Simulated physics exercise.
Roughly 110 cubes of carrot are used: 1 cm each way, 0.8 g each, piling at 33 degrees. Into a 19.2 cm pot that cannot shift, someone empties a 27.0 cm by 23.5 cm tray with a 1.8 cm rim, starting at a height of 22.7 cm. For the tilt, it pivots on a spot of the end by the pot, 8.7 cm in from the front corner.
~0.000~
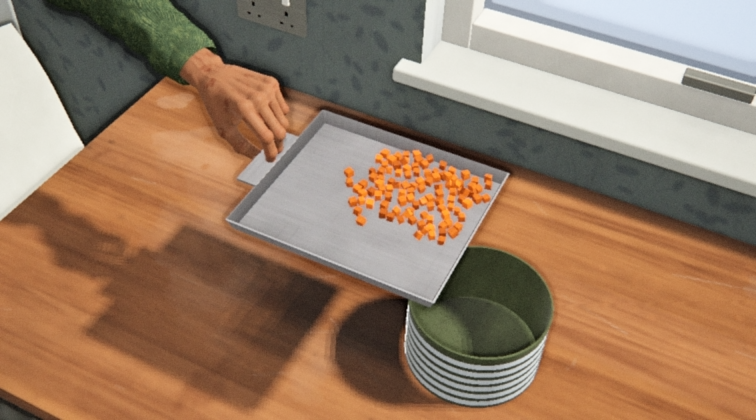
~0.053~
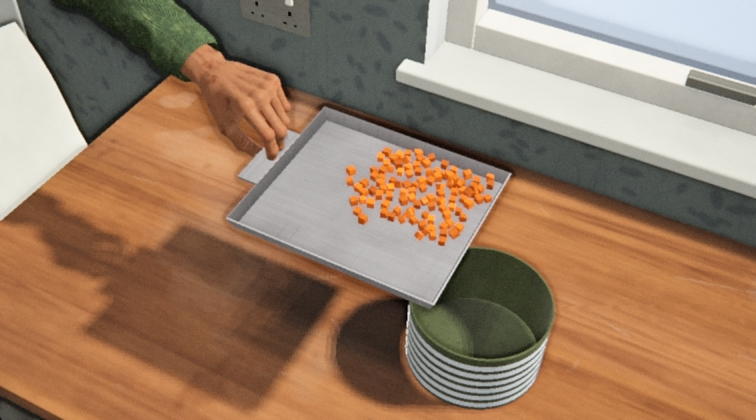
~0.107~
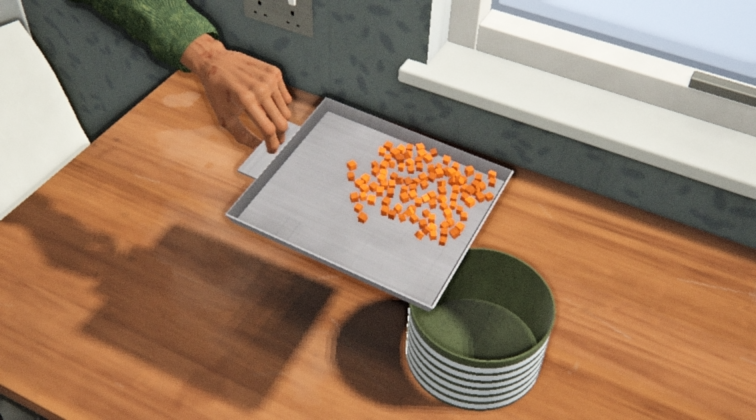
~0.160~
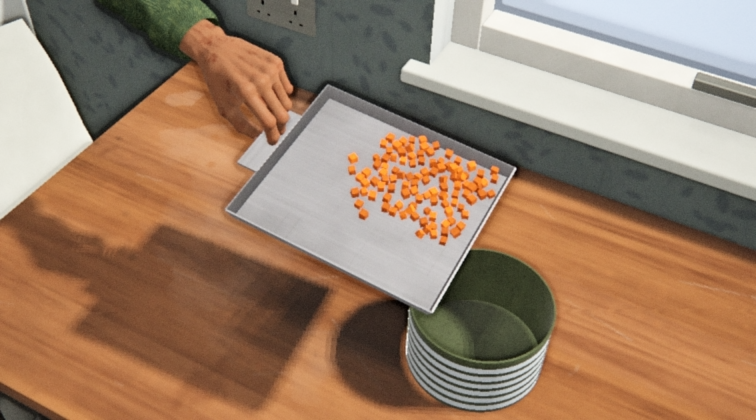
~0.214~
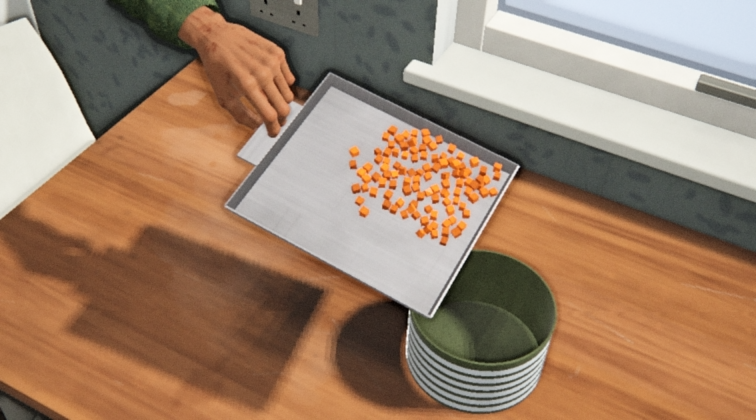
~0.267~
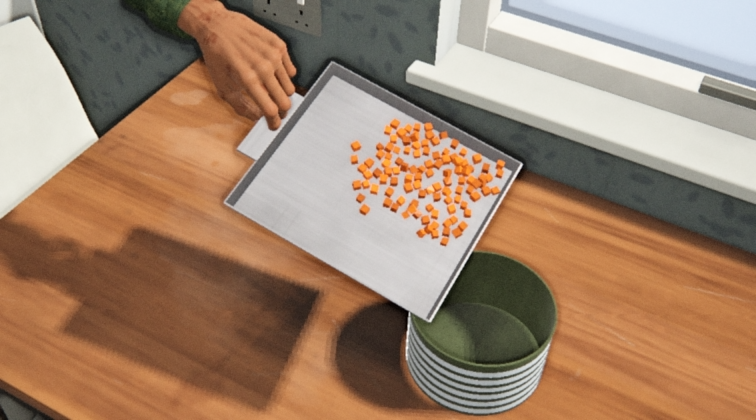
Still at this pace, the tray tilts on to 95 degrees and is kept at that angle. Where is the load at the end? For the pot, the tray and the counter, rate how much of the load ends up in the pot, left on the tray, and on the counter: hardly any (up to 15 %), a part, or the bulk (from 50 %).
Pot: Hardly any; tray: Hardly any; counter: The bulk.
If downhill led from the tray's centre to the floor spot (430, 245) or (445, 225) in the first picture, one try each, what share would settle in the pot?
First try: Around 65 percent; second try: Around 80 percent.
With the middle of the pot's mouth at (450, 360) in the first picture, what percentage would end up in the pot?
Some 95 per cent.
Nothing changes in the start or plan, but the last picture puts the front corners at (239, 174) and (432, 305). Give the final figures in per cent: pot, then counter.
Final per cent - pot 85, counter 15.
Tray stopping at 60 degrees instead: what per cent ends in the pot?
It would be near 0 per cent.
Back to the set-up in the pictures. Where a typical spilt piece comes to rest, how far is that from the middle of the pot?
I'd say close to 18 centimetres.
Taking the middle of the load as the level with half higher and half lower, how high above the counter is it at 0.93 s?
Roughly 14 cm.
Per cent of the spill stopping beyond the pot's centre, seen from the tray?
Some 40 per cent of the spill lies beyond the centre.
After 0.67 s, tilt 56 degrees; the tray holds 100 %, the pot 0 %.
After 0.93 s, tilt 80 degrees; the tray holds 45 %, the pot 0 %.
After 1.30 s, tilt 95 degrees; the tray holds 0 %, the pot 0 %.
In the end, at 2.4 s, pot 0 %, tray 0 %, counter 100 %.
